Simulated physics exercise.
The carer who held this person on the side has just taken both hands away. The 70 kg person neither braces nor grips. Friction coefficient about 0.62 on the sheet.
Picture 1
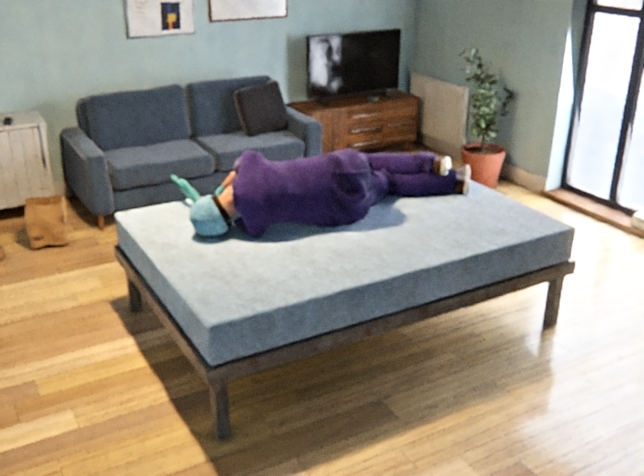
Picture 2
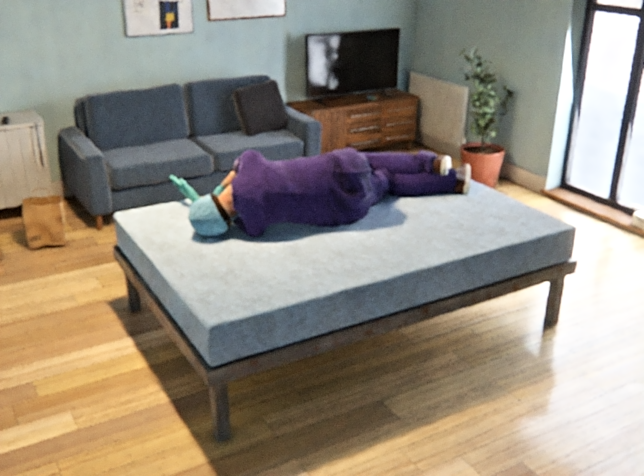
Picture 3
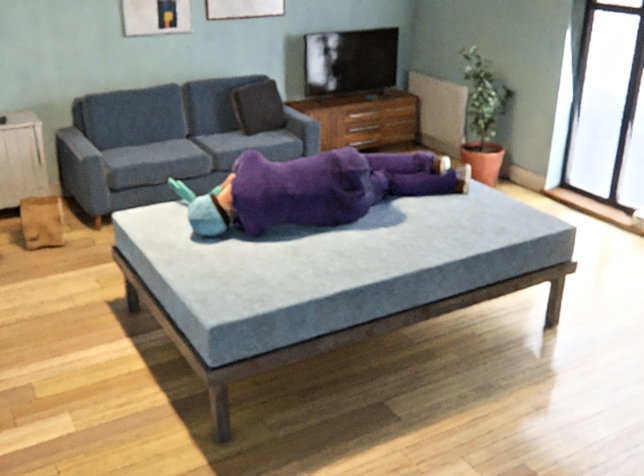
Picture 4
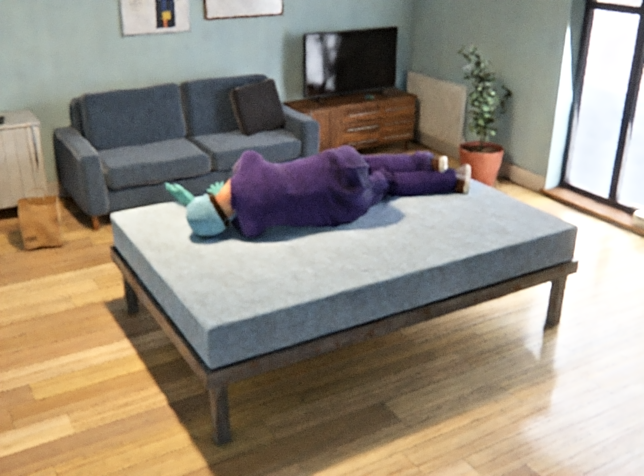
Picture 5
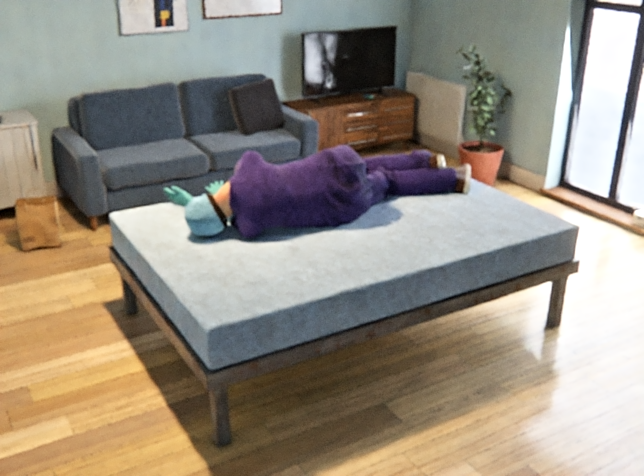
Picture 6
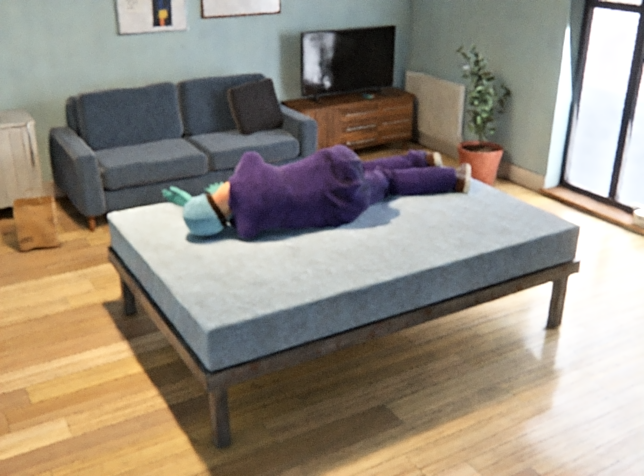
A person in purple clothes lies almost still on their side on a grey-blue mattress.
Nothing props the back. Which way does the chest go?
In the end the chest tips towards the front.
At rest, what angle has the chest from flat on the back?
Turned some 140°.
Then, 0.24 s after the last picture the chest is turned 120° from lying flat on the back, near (256, 197) in the last picture's view.
Then, 0.64 s after the last picture the chest is turned 130° from lying flat on the back, near (255, 197) in the last picture's view.
Then, 1.24 s after the last picture the chest is turned 130° from lying flat on the back, near (254, 197) in the last picture's view.
In the final state, chest rolls forwards.
